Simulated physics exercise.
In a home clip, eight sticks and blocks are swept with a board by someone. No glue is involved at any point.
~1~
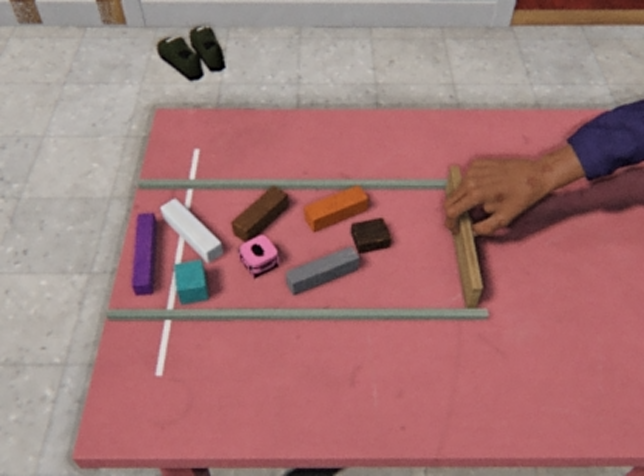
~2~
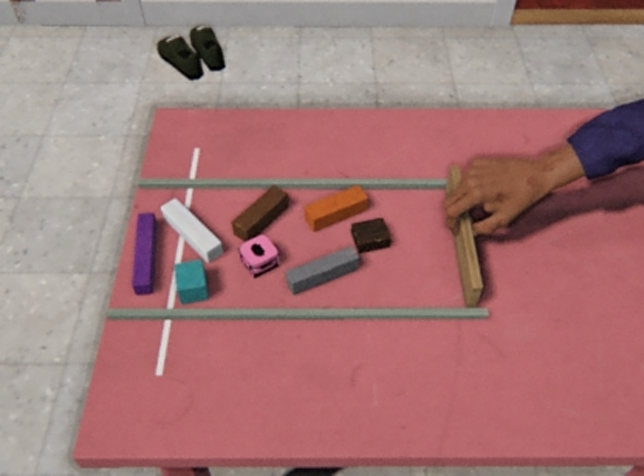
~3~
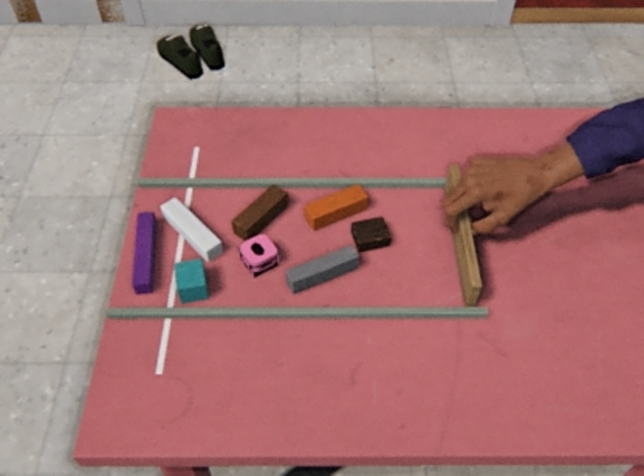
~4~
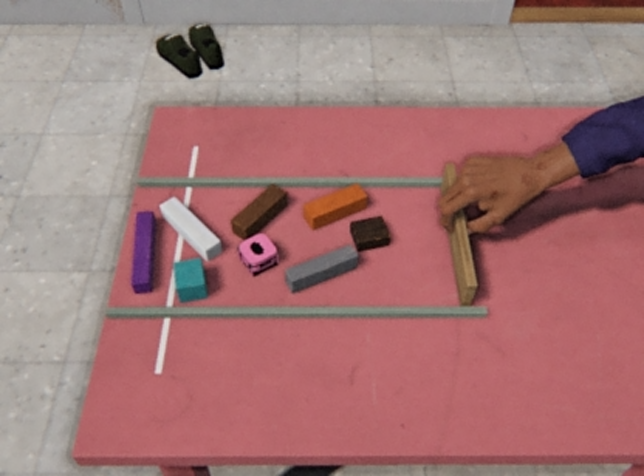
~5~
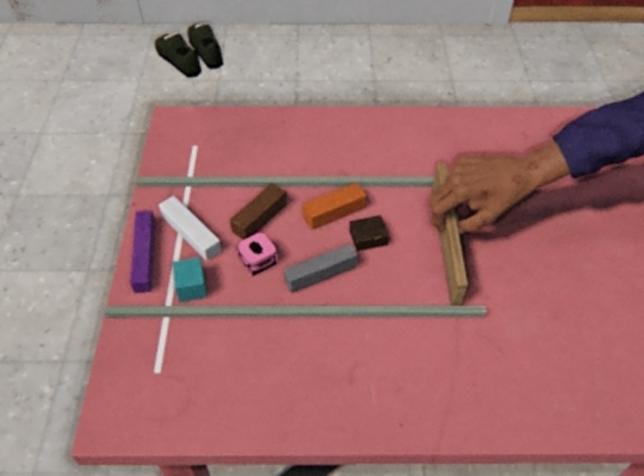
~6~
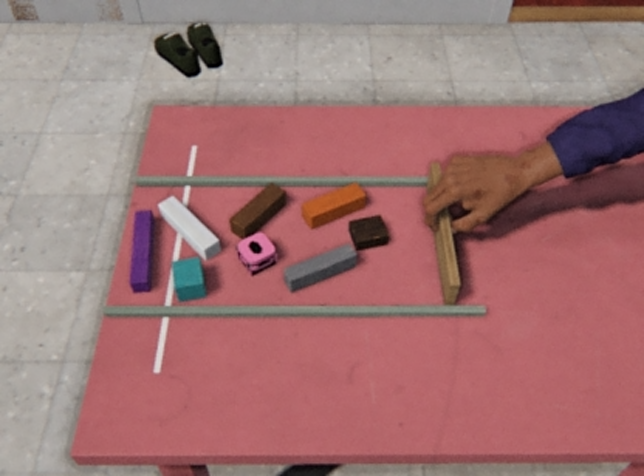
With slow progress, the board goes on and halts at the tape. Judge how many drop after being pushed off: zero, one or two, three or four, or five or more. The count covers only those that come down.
Number dropping: One or two.
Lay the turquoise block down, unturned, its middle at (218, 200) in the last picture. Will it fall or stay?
I reckon the turquoise block drops away.
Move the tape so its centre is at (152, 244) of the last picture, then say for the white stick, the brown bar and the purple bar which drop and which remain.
This time the white stick drops; after it, the brown bar drops; finally, the purple bar drops.
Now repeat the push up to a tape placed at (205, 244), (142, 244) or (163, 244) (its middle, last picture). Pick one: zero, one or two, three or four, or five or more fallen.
Trial 1 - not one; trial 2 - five or more; trial 3 - 3 or 4.
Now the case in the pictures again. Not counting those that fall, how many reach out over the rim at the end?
Answer: 2.
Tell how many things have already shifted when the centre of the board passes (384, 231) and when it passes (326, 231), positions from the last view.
Well, it's 1 at the first one and 4 at the second.
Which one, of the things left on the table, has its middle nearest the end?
Answer: The brown bar.
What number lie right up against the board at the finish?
At rest, 3 are in contact.
Soon after, none off yet; purple bar at rest near (143, 250); white stick at rest near (189, 227); turquoise block at rest near (189, 280).
After that, none off yet; purple bar displaced a little near (130, 253); white stick displaced a little near (144, 225); turquoise block displaced a little near (173, 280).
In the end, the number that fall off is one or two; gone, white stick and purple bar.
